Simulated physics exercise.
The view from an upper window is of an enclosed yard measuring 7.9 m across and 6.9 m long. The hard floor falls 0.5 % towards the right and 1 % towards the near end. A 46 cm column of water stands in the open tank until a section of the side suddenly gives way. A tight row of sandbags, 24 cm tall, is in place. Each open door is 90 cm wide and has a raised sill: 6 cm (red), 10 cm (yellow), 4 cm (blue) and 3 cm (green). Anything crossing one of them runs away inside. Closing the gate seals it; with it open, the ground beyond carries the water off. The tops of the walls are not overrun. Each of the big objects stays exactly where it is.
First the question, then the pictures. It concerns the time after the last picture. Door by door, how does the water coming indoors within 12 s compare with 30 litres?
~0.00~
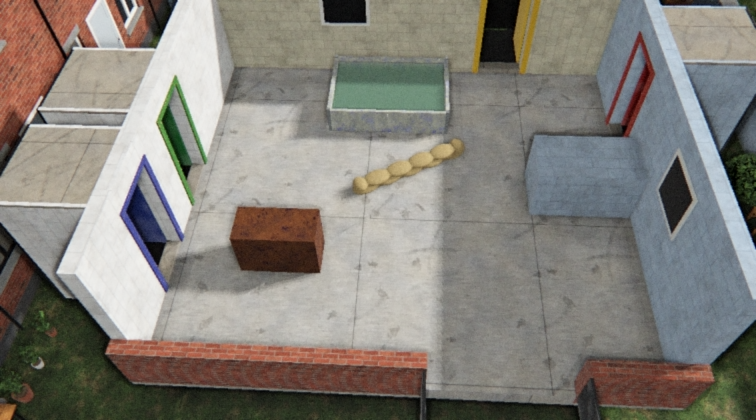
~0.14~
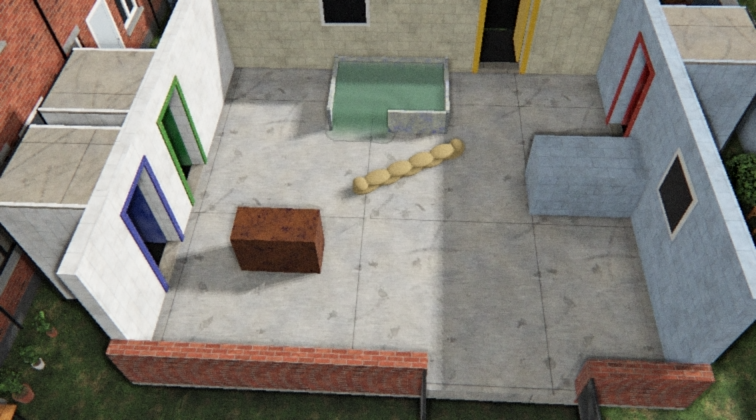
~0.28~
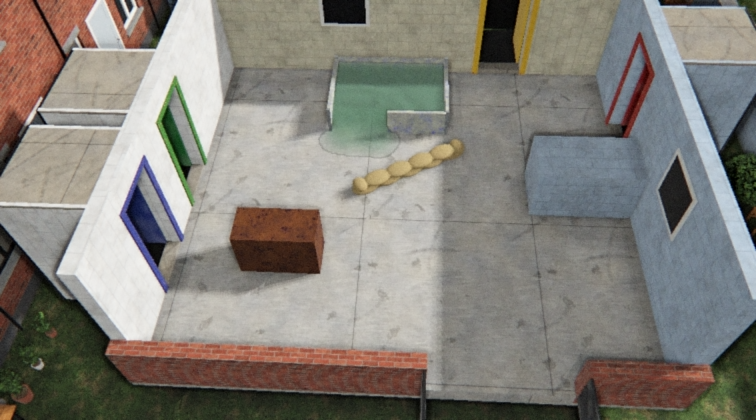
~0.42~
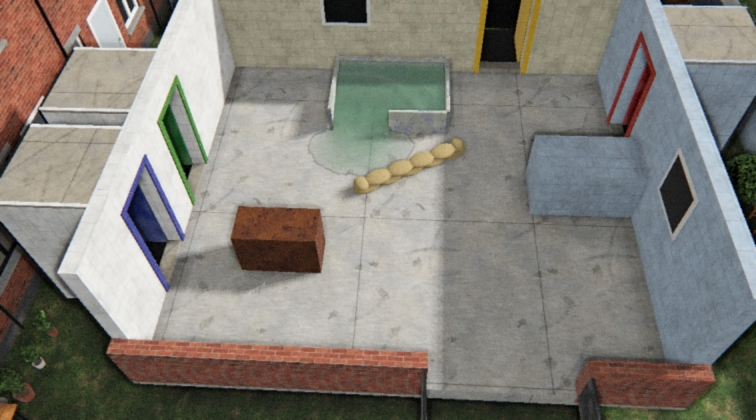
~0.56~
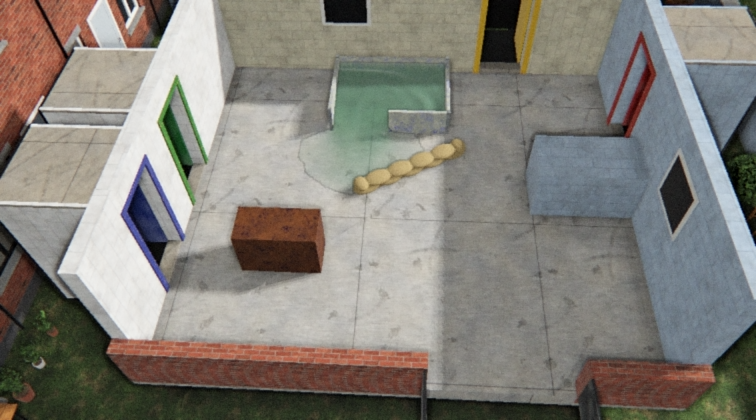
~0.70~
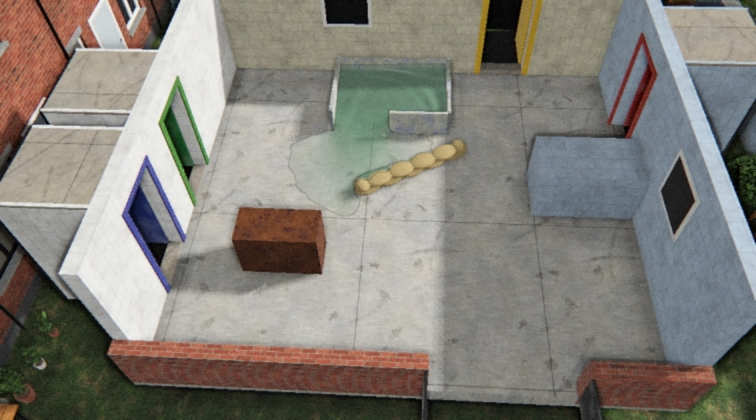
In the end at the red door the inflow will remain within the limit, at the yellow door the inflow will remain within the limit, at the blue door the inflow will break the limit, at the green door the inflow will break the limit.
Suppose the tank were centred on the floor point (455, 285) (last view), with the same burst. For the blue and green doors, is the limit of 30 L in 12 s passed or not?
Blue door exceeded, green door held.
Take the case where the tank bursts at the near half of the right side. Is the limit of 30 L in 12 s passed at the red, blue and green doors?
Red door surpasses it, blue door doesn't reach it, green door doesn't reach it.
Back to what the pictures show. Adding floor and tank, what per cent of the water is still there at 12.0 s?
Around 82 percent of the water.
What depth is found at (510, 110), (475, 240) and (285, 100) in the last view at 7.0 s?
1, 1 and 1 cm.
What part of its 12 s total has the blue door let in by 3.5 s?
About 45%.
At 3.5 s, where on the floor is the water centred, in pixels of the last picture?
About (343, 167).
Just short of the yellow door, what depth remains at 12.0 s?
0.0 cm or so.
After 1.4 s water covers 10 % of the floor and is deepest (30 cm) near (374, 179); red door not reached, yellow door not reached, blue door not reached, green door not reached.
After 2.2 s water covers 20 % of the floor and is deepest (28 cm) near (374, 179); red door not reached, yellow door not reached, blue door 3 cm at the sill, 0 L in, green door not reached.
After 3.5 s water covers 30 % of the floor and is deepest (20 cm) near (191, 219); red door not reached, yellow door not reached, blue door 11 cm at the sill, 41 L in, green door 9 cm at the sill, 8 L in.
After 7.0 s water covers 50 % of the floor and is deepest (12 cm) near (374, 179); red door 3 cm at the sill, 0 L in, yellow door not reached, blue door 7 cm at the sill, 85 L in, green door 7 cm at the sill, 60 L in.
After 12.0 s water covers 75 % of the floor and is deepest (8 cm) near (663, 386); red door 3 cm at the sill, 0 L in, yellow door not reached, blue door 4 cm at the sill, 96 L in, green door 3 cm at the sill, 79 L in.
